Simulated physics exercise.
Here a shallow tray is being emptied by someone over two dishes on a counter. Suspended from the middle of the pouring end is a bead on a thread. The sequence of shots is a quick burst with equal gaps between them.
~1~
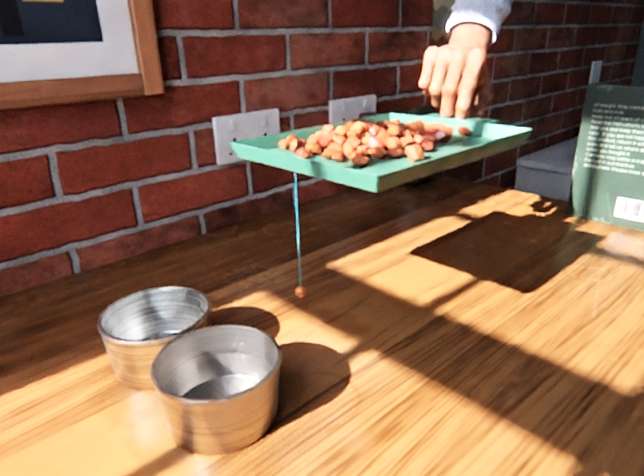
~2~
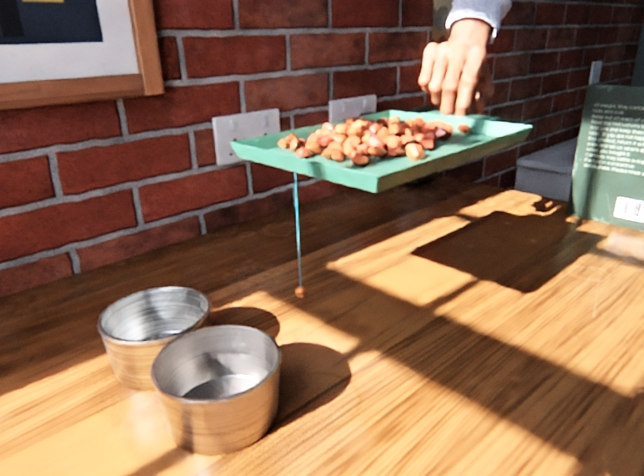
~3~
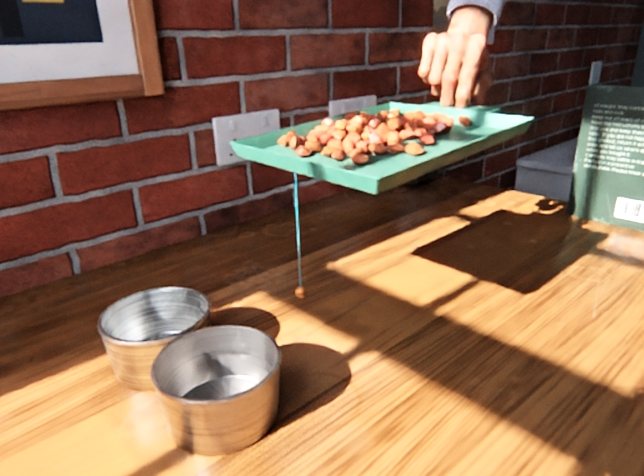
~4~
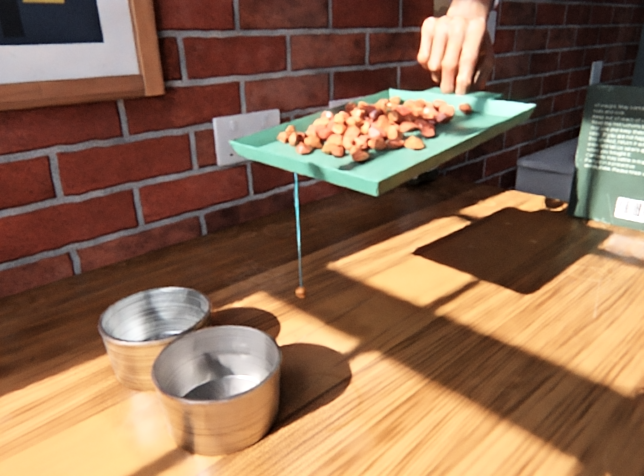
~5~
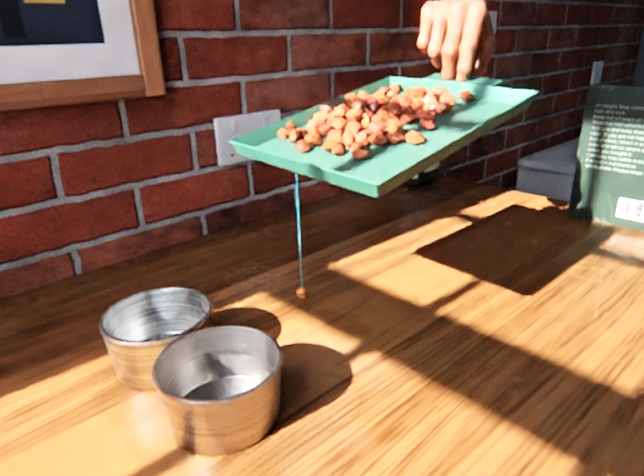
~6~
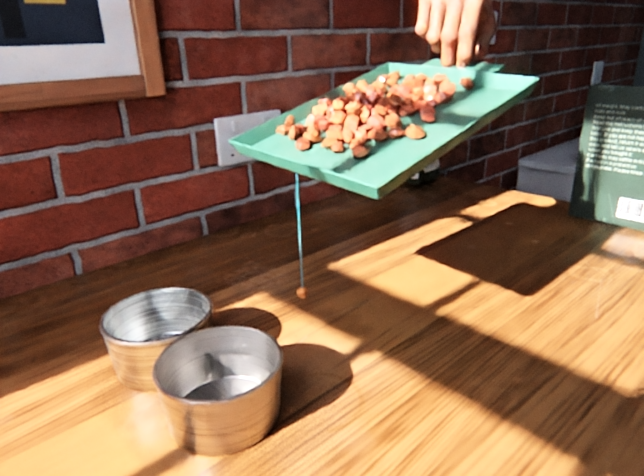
We see a hand at the far edge of a green tray of reddish-brown chunks above a wooden counter with two metal dishes; the tray gradually tilts, its far side rising, while the bead hanging on a thread stays nearly still.
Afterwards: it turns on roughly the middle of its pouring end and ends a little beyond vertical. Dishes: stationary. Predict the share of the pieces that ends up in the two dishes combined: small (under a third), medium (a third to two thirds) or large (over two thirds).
Small.
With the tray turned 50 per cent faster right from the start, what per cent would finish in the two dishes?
Around 20 percent.
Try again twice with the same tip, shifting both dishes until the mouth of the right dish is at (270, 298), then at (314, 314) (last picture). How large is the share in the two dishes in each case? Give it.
About 10 per cent, then about 20 per cent.
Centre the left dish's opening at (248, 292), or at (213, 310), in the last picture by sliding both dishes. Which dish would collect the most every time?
Going by the two tries in order: The right-placed dish, then the right-placed dish.
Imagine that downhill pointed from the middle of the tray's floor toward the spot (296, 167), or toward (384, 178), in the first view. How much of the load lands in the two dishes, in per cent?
Lab note: Try 1 = 20 %, try 2 = 0 %.
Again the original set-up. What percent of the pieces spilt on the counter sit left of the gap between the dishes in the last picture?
Estimate: About 0 in every hundred.
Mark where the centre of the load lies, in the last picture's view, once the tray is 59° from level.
(319, 158).
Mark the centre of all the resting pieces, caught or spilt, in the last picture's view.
Last view, centre at rest - approx. (319, 402).
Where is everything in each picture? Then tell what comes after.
In the first frame, corners of the pouring end (238, 142) and (377, 173), level; middle of the load (368, 138), bits of crushed brick; left dish (108, 353); right dish (164, 411); bead on its thread (301, 291).
In the second frame, corners of the pouring end (238, 142) and (377, 173), level; middle of the load (368, 137).
In the third frame, corners of the pouring end (238, 142) and (376, 175), tipped barely, lowest at the right corner; middle of the load (368, 132).
In the fourth frame, corners of the pouring end (237, 141) and (376, 177), tipped a little, lowest at the right corner; middle of the load (368, 125).
In the fifth frame, corners of the pouring end (237, 140) and (377, 180), tipped a little, lowest at the right corner; middle of the load (368, 117).
In the sixth frame, corners of the pouring end (236, 139) and (377, 182), tipped a little, lowest at the right corner; middle of the load (368, 110); left dish (110, 354); right dish (166, 412).
Just after the last frame, tray tipped steeply; the larger part on the tray; roughly a quarter in the air.
A moment on, tray tipped right over; just a few on the tray; about a tenth in the right dish; roughly two thirds outside both; roughly a quarter in the air.
Further on, tray tipped past a quarter turn; about a tenth in the right dish; almost all outside both.
When it is over, tray tipped past a quarter turn; about a tenth in the right dish; not one in the left dish; almost all outside both.
